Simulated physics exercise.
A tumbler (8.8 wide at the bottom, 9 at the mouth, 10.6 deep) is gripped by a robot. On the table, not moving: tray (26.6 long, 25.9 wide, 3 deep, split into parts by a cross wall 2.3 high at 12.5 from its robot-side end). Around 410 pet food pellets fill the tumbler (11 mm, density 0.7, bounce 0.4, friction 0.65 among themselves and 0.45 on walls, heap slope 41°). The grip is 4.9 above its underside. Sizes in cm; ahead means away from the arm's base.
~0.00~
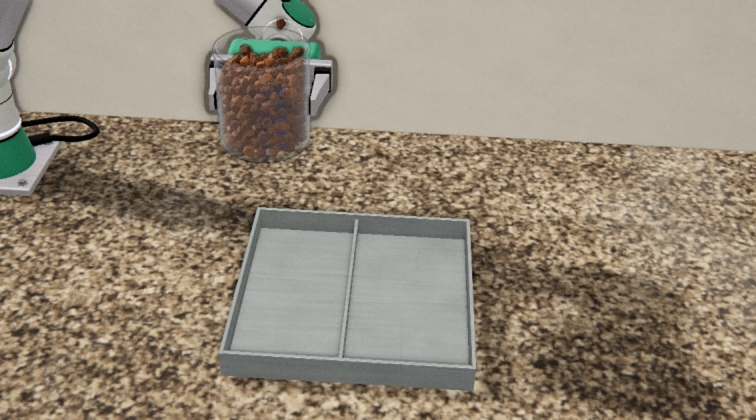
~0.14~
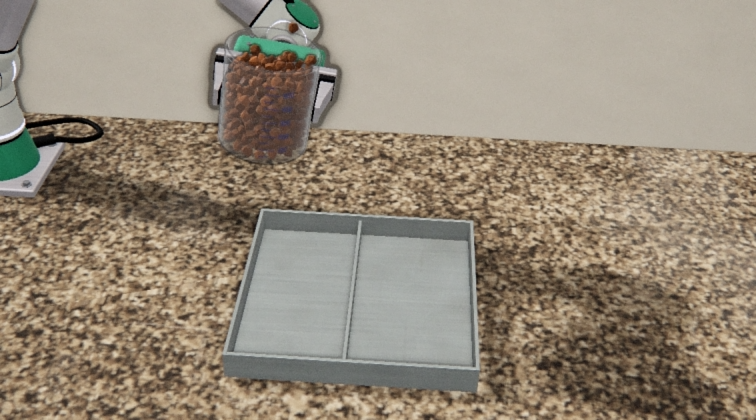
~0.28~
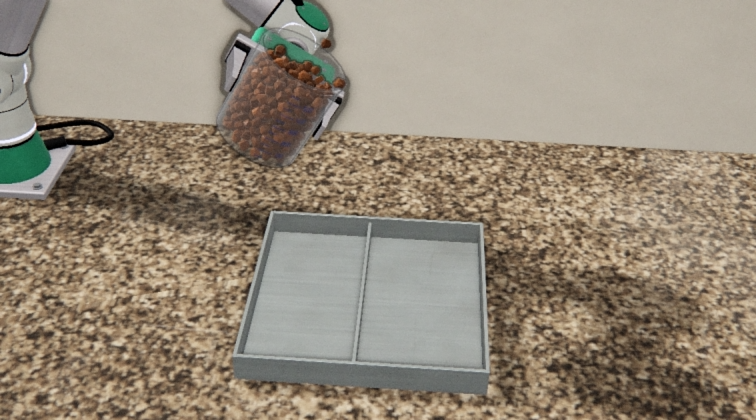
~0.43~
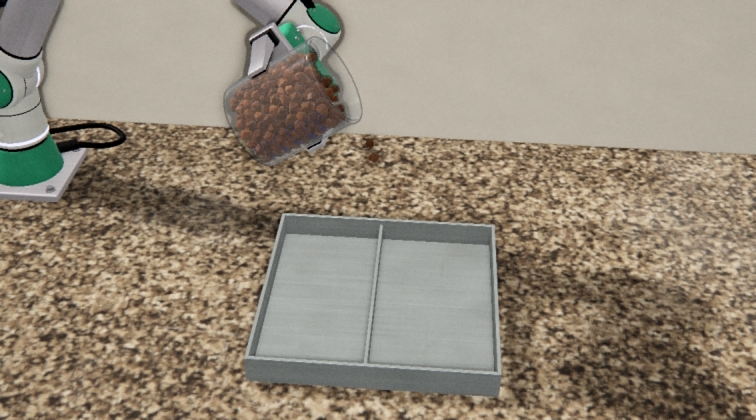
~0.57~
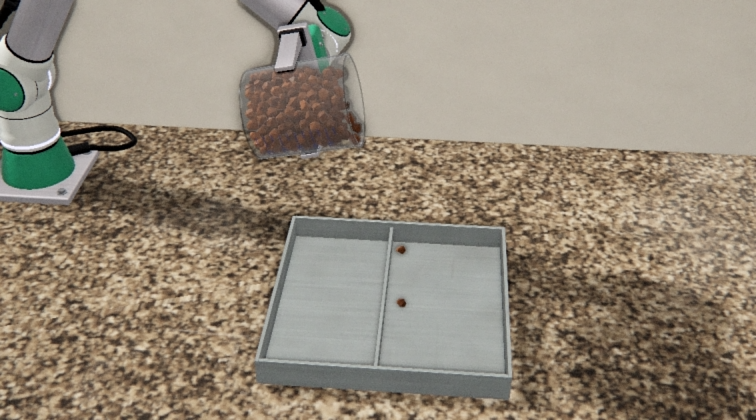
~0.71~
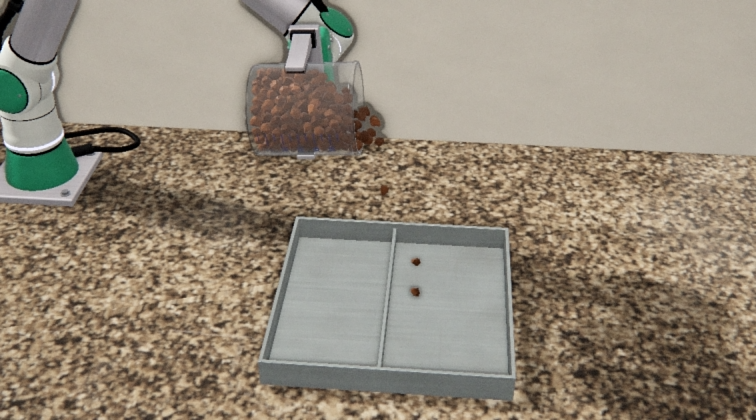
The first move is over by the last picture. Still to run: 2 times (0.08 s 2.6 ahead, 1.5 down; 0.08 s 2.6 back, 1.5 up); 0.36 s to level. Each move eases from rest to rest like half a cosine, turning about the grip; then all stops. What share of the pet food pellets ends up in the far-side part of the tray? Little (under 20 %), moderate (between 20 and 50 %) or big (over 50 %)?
In the far-side part of the tray the share is moderate, between 20 and 50 %.
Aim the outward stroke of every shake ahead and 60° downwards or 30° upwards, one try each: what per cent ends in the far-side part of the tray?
Some 25 and 70 per cent.
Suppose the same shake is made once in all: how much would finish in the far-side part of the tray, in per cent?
It would be near 30 per cent.
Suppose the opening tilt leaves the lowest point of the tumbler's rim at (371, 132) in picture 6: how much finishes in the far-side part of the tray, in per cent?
Some 15 per cent.
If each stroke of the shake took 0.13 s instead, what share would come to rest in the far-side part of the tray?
It would be near 20 per cent.
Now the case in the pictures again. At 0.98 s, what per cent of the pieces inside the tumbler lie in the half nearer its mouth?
Some 55 per cent.
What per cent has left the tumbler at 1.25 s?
Near 40 per cent so far.
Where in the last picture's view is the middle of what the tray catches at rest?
Around (456, 309).
After 0.98 s, tilted 86° forward, highest piece 28 above the table; 319 in the tumbler, 23 in the far-side part, 1 in the robot-side part, 66 in flight or on a rim.
After 1.25 s, tilted 27° forward, highest piece 31 above the table; 247 in the tumbler, 145 in the far-side part, 8 in the robot-side part, 9 in flight or on a rim.
After 1.59 s, level, highest piece 30 above the table; 247 in the tumbler, 153 in the far-side part, 8 in the robot-side part, 1 on the table or floor.
After 2.64 s, level, highest piece 30 above the table; 247 in the tumbler, 153 in the far-side part, 8 in the robot-side part, 1 on the table or floor.
In the end, 247 in the tumbler, 153 in the far-side part, 8 in the robot-side part, 1 on the table or floor. That is 37 % in the far-side part of the tray.
